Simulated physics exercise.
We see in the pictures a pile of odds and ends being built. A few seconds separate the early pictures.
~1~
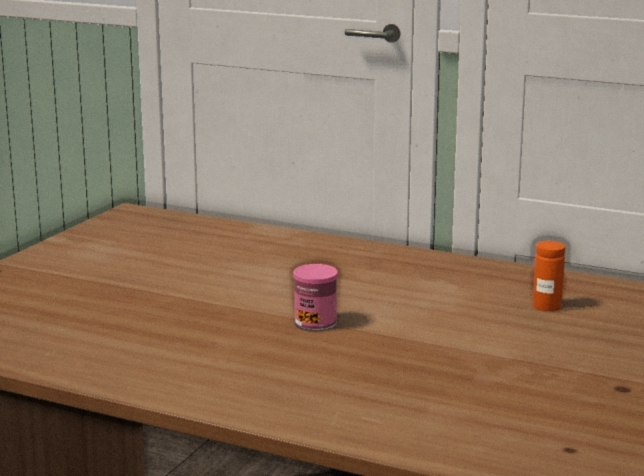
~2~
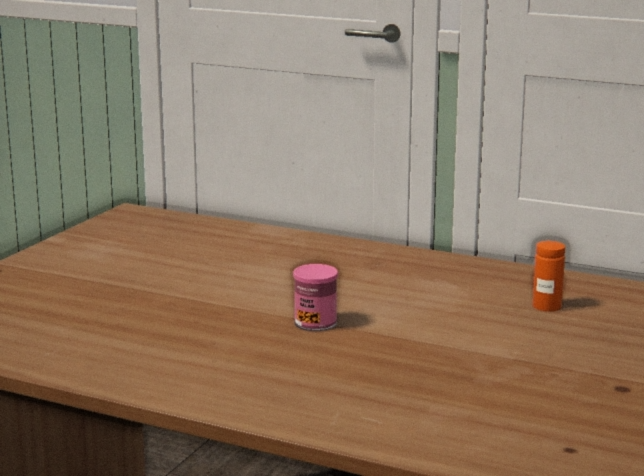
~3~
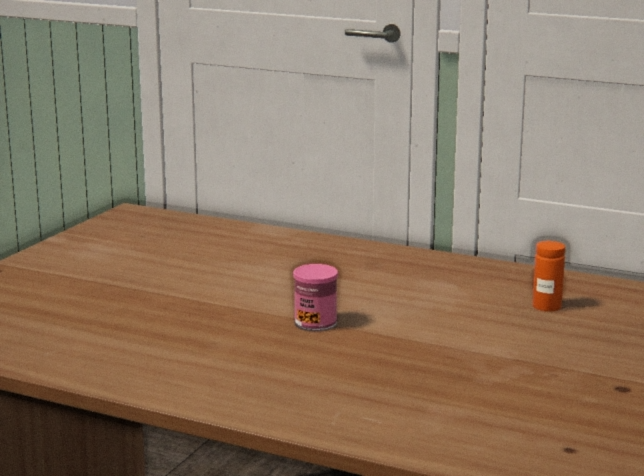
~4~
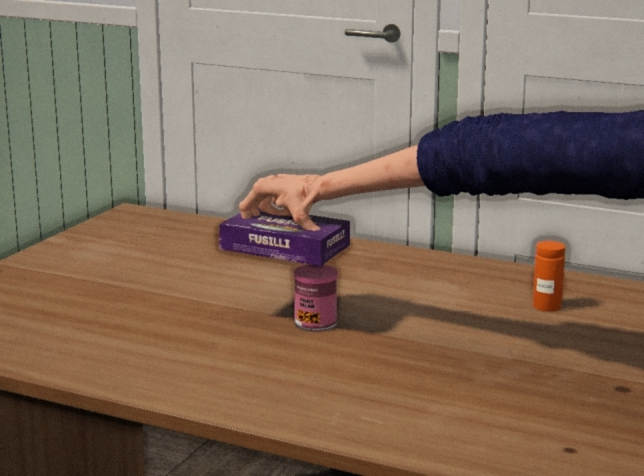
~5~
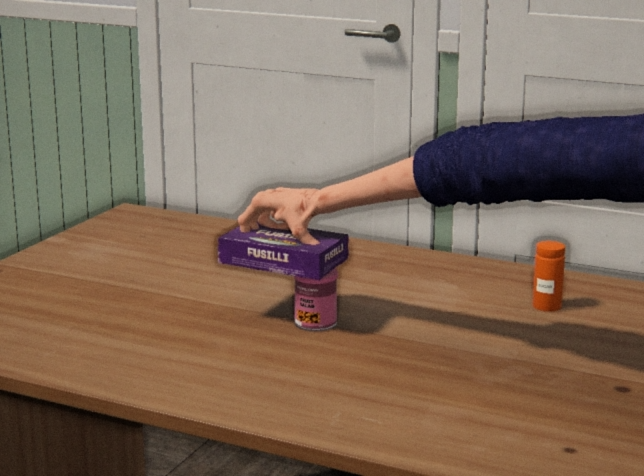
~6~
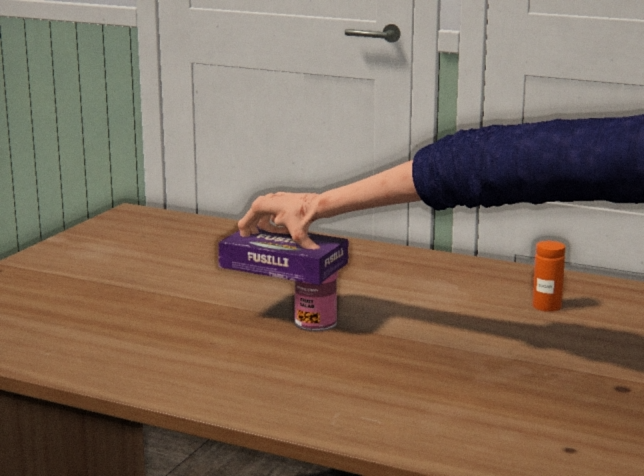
On a wooden table, a hand lowers a purple fusilli box onto a pink can.
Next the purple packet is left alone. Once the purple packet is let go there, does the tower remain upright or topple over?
It fails.
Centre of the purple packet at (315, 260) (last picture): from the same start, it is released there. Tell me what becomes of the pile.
Result: Pile standing.
Then, 0.30 s later than the last frame, purple packet tilted by 56° near (280, 262).
Then, 1.40 s later than the last frame, purple packet tilted by 62° near (282, 266).
When it is over, lying over in the pile, purple packet; the other 2 as before. End places, in pixels of the last picture, purple packet near (281, 265). The pile gives way.
